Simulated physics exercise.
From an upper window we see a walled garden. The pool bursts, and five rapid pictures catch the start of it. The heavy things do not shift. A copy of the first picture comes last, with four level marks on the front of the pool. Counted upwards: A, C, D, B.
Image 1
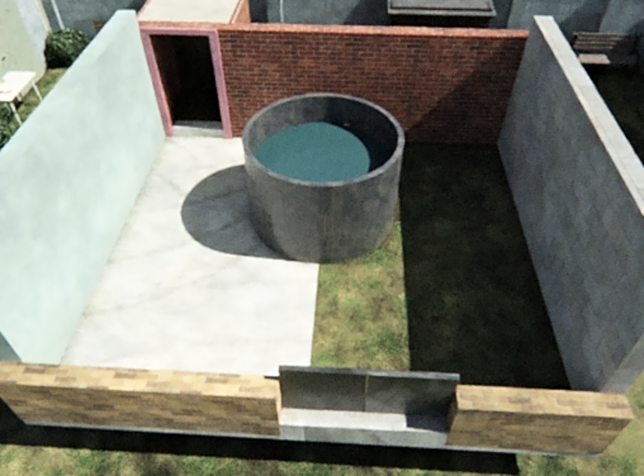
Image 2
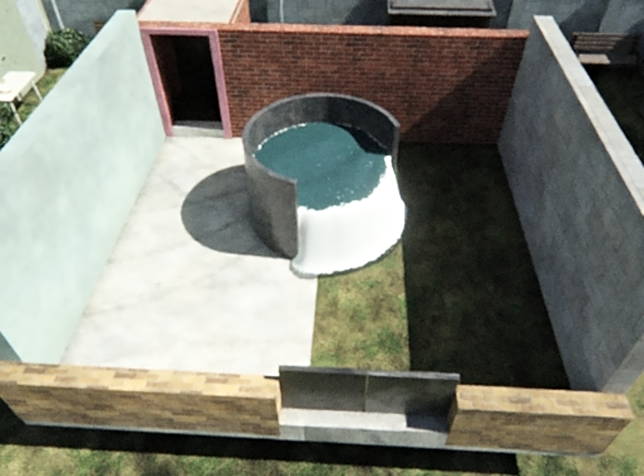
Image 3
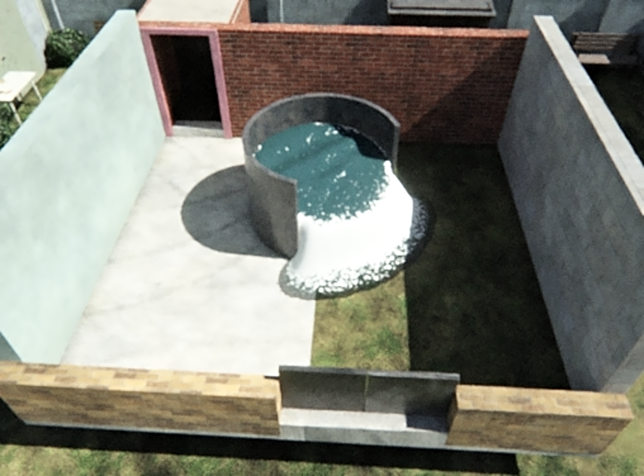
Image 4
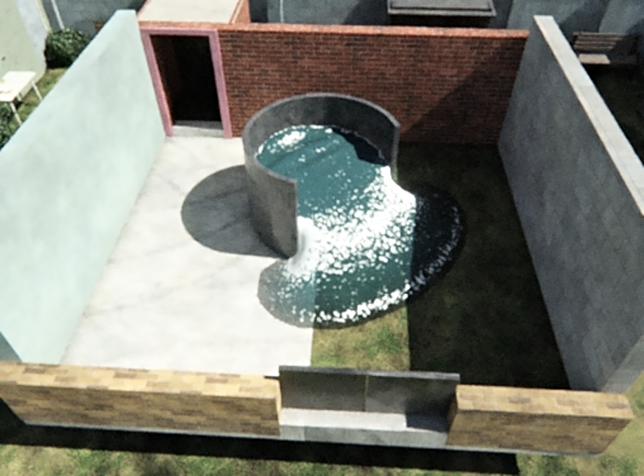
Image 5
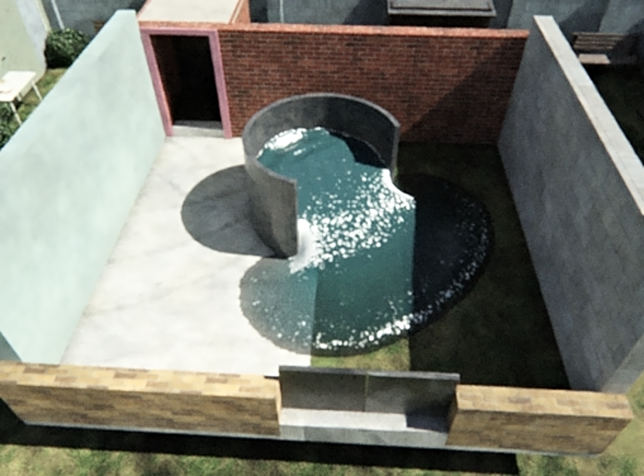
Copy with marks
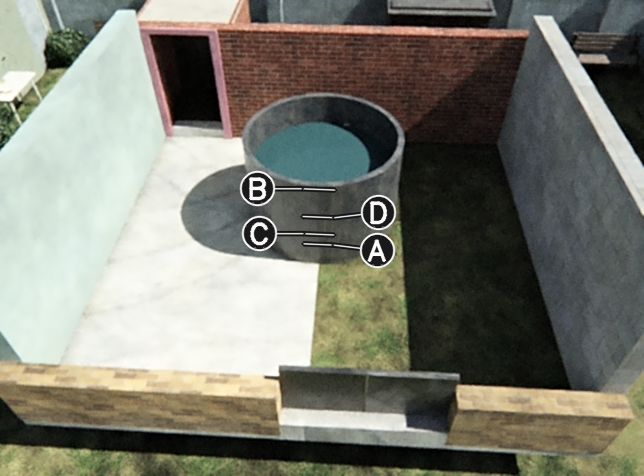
Water bursts through the front of a round grey pool and spreads across the walled garden.
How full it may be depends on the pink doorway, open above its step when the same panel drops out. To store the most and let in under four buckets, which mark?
Line D just does it.
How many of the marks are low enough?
Three of them.
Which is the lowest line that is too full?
The answer is B.
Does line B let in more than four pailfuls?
Yes.
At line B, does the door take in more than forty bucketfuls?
No.
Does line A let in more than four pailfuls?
No, not at all.
In white, A at (318, 244); B at (318, 189); C at (318, 234); D at (318, 217); from the bottom up A, C, D, B.
If A is chosen, nothing gets over.
If B is chosen, about 13 bucketfuls get in.
If C is chosen, nothing gets over.
If D is chosen, a bucket or two gets in.
